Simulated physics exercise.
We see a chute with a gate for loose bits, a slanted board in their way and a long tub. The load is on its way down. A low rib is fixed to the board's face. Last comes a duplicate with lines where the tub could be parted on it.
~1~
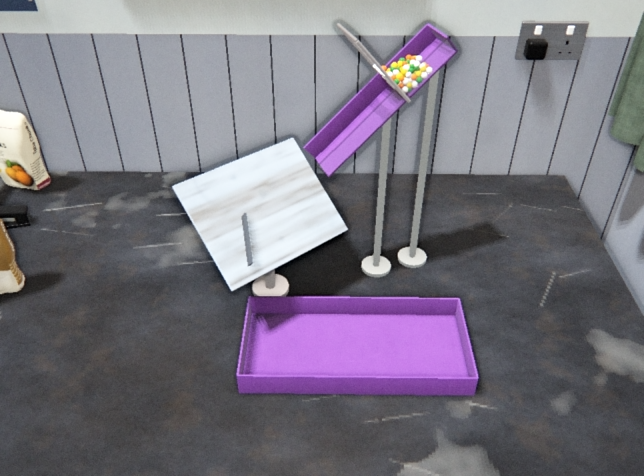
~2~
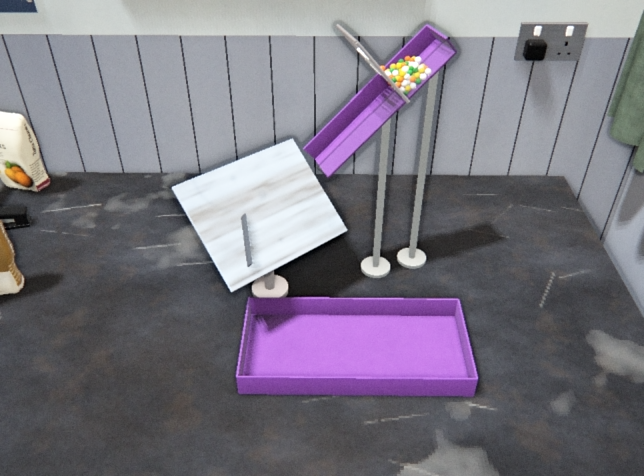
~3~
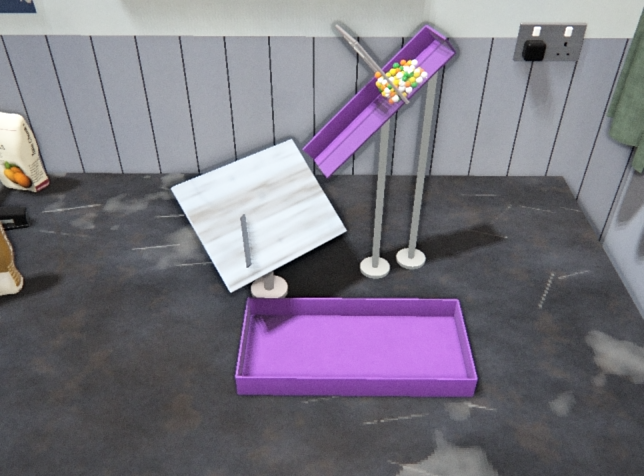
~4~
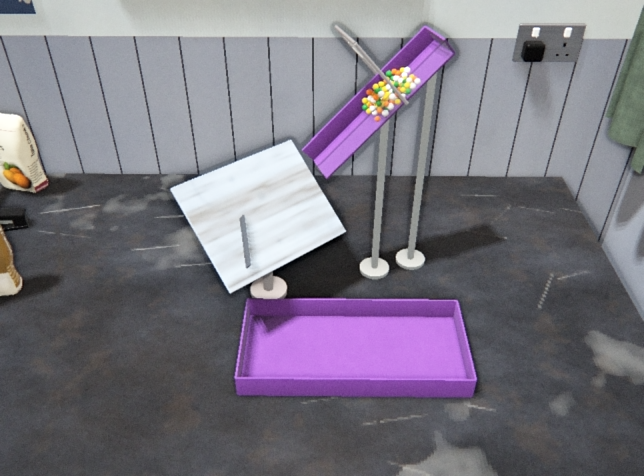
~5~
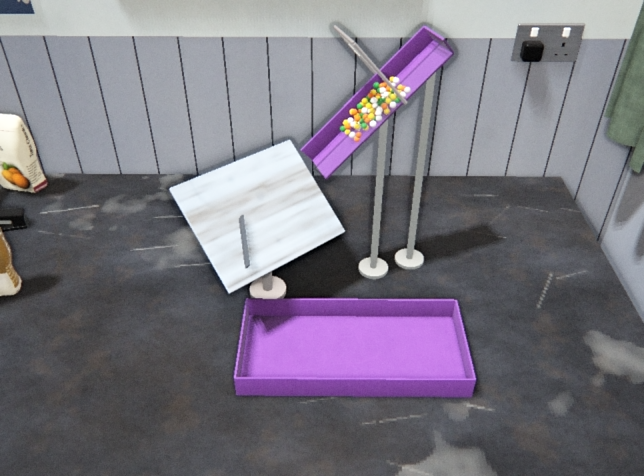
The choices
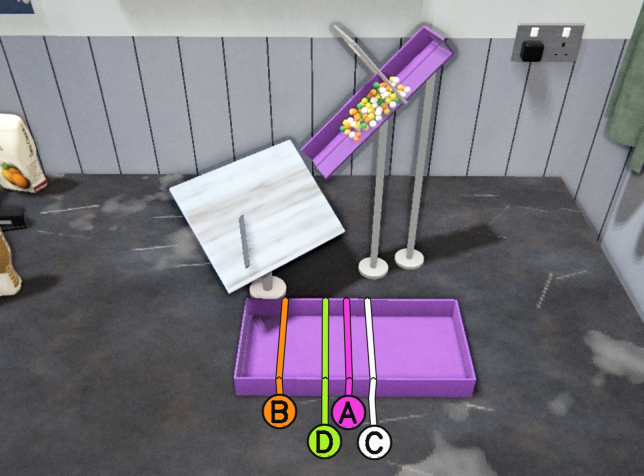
In the video, colourful round beads rest behind a gate in a sloping purple chute, above a slanted pale board and an empty purple tub, then begin sliding down the chute to the left, spreading out as they go.
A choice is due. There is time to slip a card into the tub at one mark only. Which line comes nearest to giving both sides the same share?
Use line B.
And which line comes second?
That is line D.
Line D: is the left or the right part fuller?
The left side.
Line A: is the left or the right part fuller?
The left side.
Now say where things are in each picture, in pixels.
The first frame shows load behind the gate at (403, 74), round plastic beads; lip of the chute at (322, 168), sloping fairly steeply.
The second frame shows middle of the board at (265, 210), tilted fairly steeply; middle of its low edge at (294, 259); of its high edge at (236, 161).
The third frame shows front corners of the tub at (236, 377) and (477, 379), empty; front of the load at (392, 101).
The fourth frame shows middle of the load at (387, 95); its front at (366, 108), about a quarter of the way to the lip; rib from (244, 215) to (250, 265).
The fifth frame shows middle of the load at (374, 101); its front at (343, 129), about half of the way to the lip.
On the marked copy, line A crosses the front rim at (349, 379); line B crosses the front rim at (279, 378); line C crosses the front rim at (373, 379); line D crosses the front rim at (325, 378).
Choosing A, of what is caught, nearly all on the left of the divider, a small part on the right.
Choosing B, of what is caught, about half on the left of the divider, about half on the right.
Choosing C, of what is caught, nearly all on the left of the divider, a small part on the right.
Choosing D, of what is caught, most on the left of the divider, about a quarter on the right.
